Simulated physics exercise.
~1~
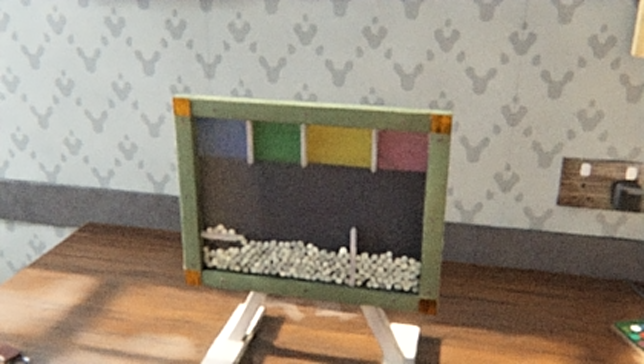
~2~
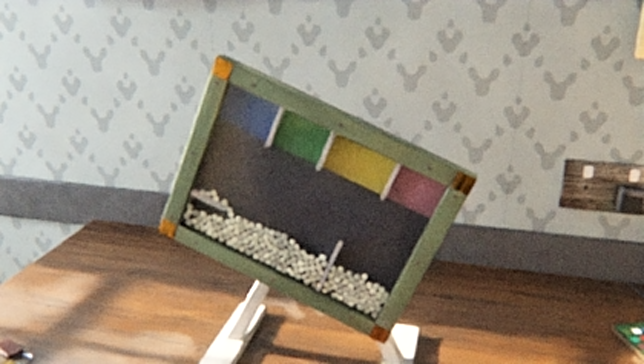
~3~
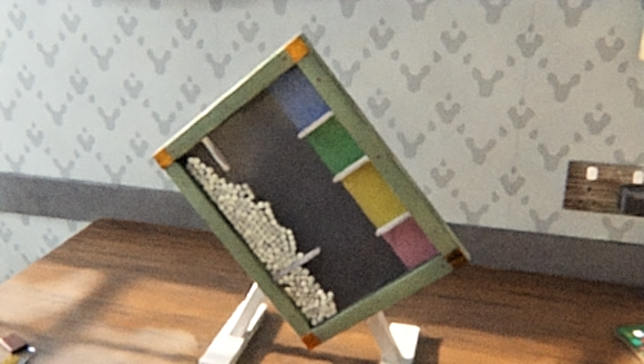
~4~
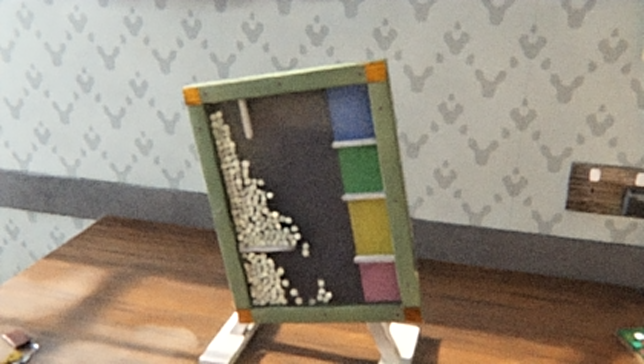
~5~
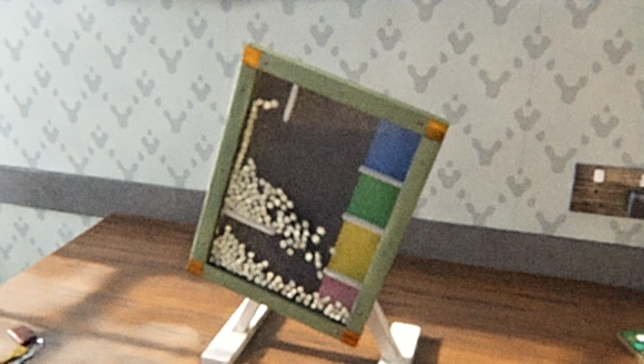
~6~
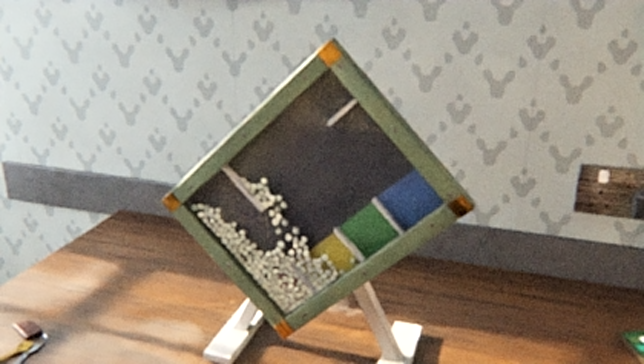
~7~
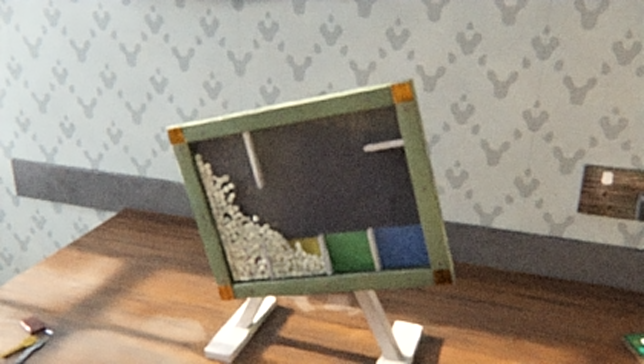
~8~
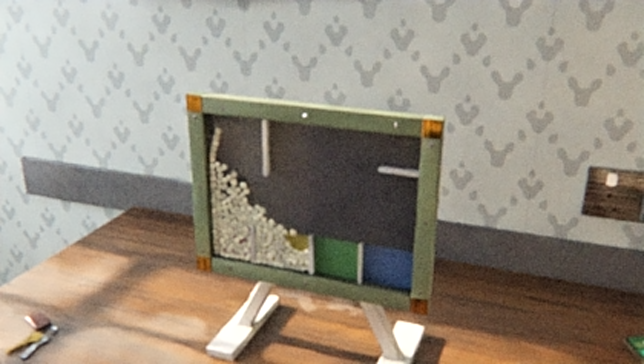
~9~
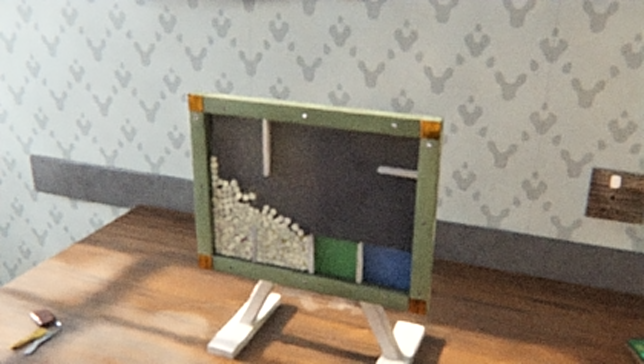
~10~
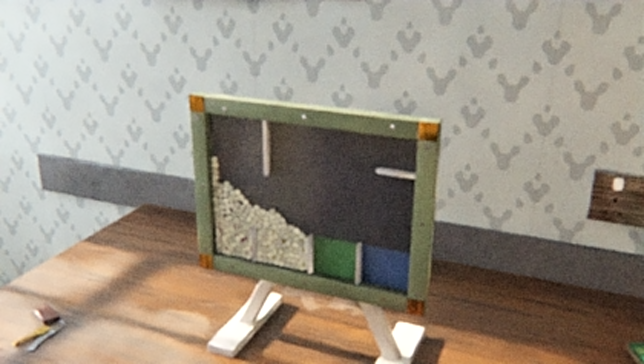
The footage shows a green-framed box of small white pills on a wooden table turning clockwise until it is upside down, the pills tumbling past inner ledges and settling in a steep heap at lower left, over the pink and yellow pockets, leaving green and blue empty.
